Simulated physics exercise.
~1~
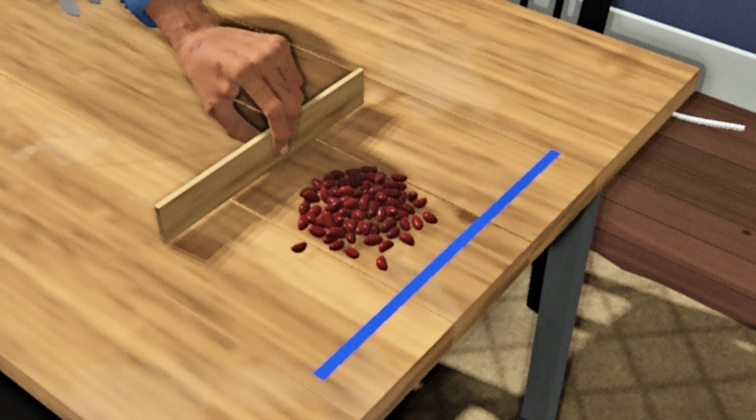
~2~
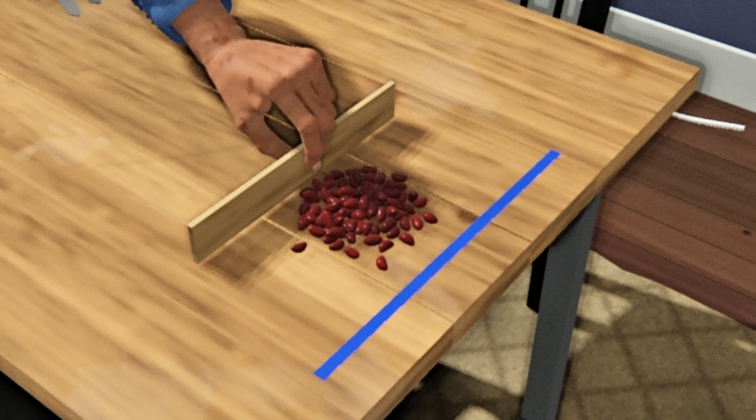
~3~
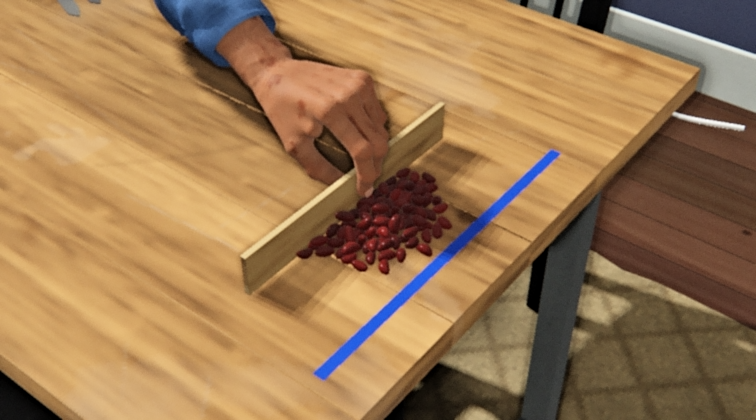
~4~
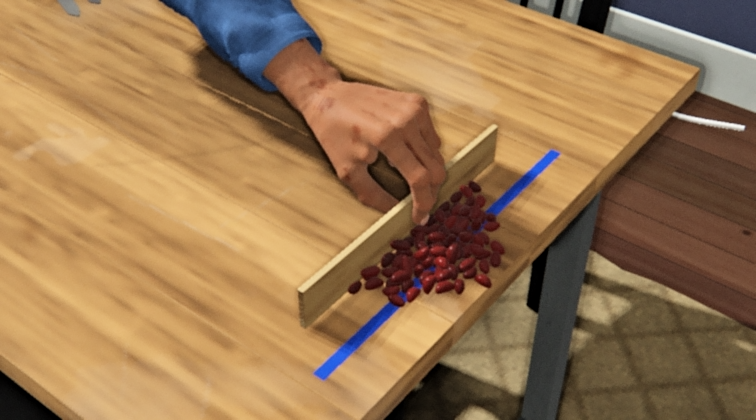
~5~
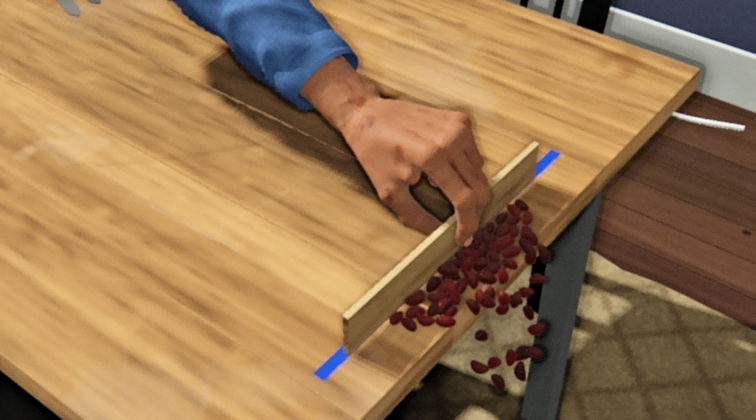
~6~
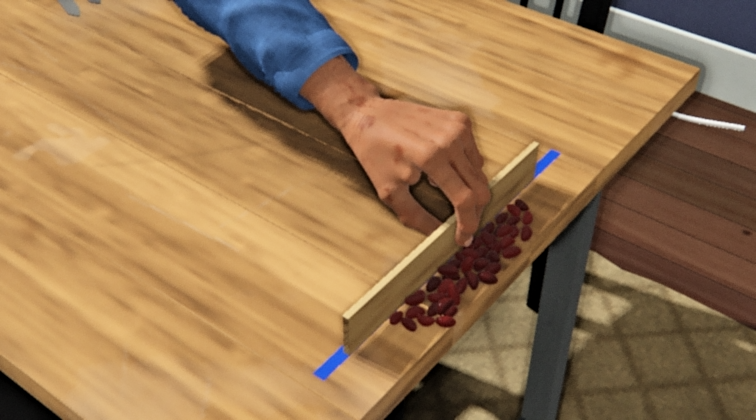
A hand pushing a strip of wood against red beans, stopping at blue tape as some beans spill over the table edge.
